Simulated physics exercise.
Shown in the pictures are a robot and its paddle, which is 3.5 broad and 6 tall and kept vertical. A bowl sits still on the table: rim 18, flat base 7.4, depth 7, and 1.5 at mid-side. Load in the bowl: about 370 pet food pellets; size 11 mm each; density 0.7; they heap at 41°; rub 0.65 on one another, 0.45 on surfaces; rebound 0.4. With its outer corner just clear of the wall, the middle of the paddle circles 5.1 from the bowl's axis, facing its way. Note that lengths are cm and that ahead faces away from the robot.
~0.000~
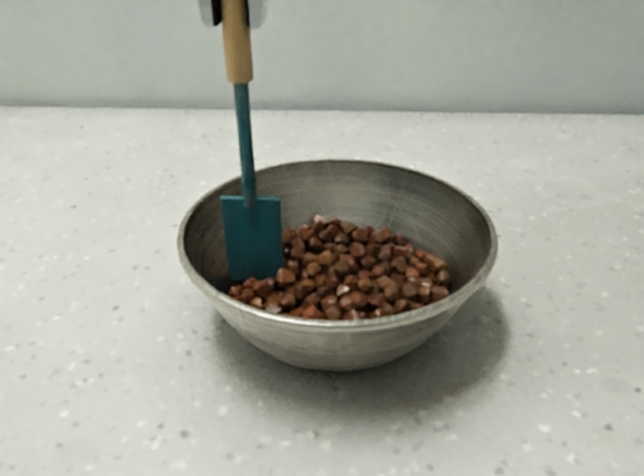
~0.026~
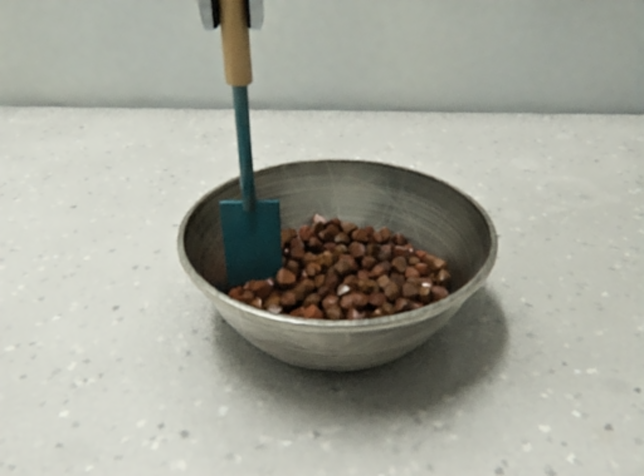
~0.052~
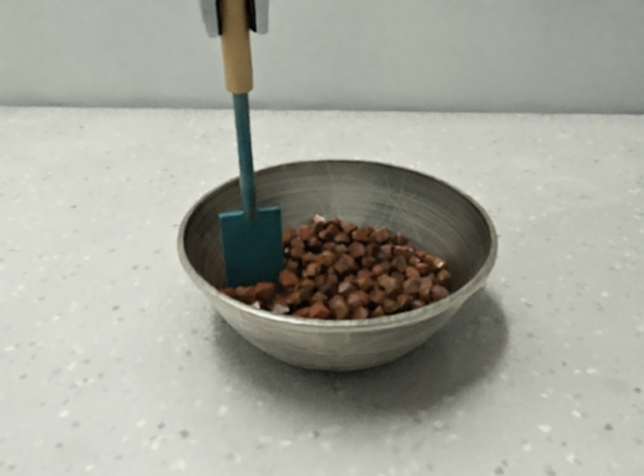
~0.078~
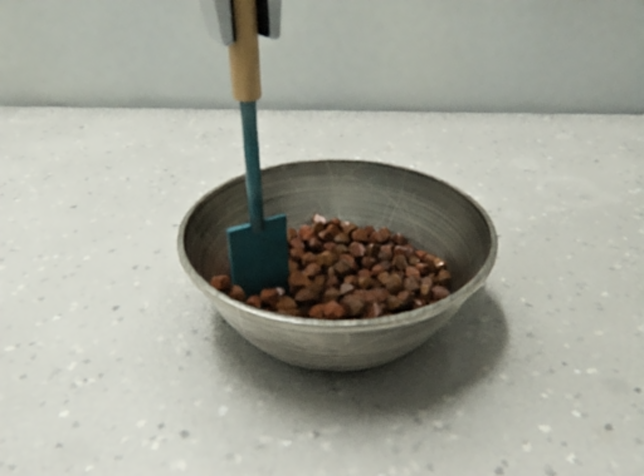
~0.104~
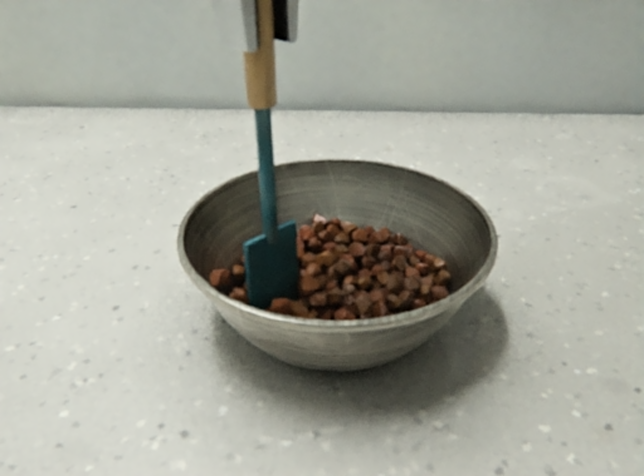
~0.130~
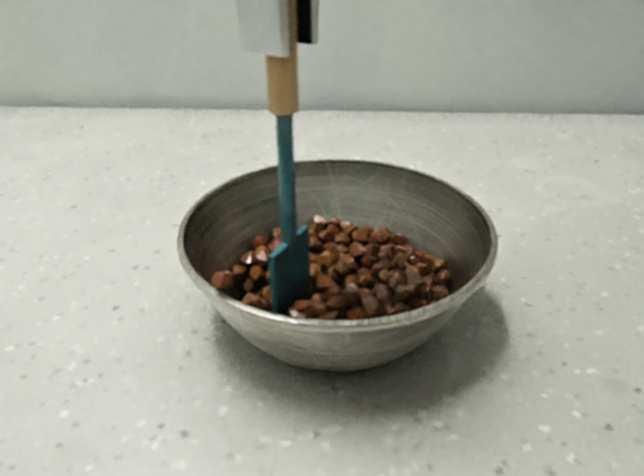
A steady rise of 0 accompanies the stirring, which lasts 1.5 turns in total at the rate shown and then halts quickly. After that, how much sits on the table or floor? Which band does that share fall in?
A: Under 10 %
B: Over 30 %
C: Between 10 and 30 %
The answer is C.
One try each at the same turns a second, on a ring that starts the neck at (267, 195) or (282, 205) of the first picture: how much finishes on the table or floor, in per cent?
I'd put it at around 10 and 0 percent.
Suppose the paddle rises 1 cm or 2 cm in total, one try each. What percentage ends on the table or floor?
Roughly 10 percent, then roughly 5 percent.
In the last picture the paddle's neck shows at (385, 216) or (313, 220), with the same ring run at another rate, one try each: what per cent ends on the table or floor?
Roughly 35 and 20 percent, in that order.
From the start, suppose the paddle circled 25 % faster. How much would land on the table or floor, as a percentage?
Roughly 20 per cent.
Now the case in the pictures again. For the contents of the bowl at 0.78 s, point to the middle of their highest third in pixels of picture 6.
In the last picture it sits around (362, 308).
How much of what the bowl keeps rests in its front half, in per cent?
35 %.
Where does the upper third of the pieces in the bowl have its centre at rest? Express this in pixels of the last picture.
In the final view it lies around (397, 241).
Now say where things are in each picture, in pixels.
The paddle neck at (248, 175), 0° round; upper third of the load around (342, 273), from x 235 to 445, top at y 225; 369 in the bowl, in the first picture.
The paddle neck at (247, 178), 5° round; upper third of the load around (342, 276), from x 235 to 445, top at y 225, in the second picture.
The paddle neck at (248, 187), 18° round; upper third of the load around (341, 283), from x 225 to 445, top at y 225, in the third picture.
The paddle neck at (255, 198), 33° round; upper third of the load around (342, 283), from x 220 to 445, top at y 225, in the fourth picture.
The paddle neck at (269, 207), 48° round; upper third of the load around (346, 283), from x 220 to 445, top at y 225, in the fifth picture.
The paddle neck at (288, 215), 63° round; upper third of the load around (347, 281), from x 225 to 445, top at y 225; 369 in the bowl, in the sixth picture.
After 0.45 s, 249° round, highest piece 9 above the table; 354 in the bowl, 7 on the table or floor, 8 in flight or on the tool.
After 0.78 s, 75° round, highest piece 9 above the table; 334 in the bowl, 31 on the table or floor, 4 in flight or on the tool.
After 1.14 s, 180° round, highest piece 8 above the table; 305 in the bowl, 64 on the table or floor.
After 1.84 s, 180° round, highest piece 8 above the table; 305 in the bowl, 64 on the table or floor.
In the end, 305 in the bowl, 64 on the table or floor. That is 17 % on the table or floor.
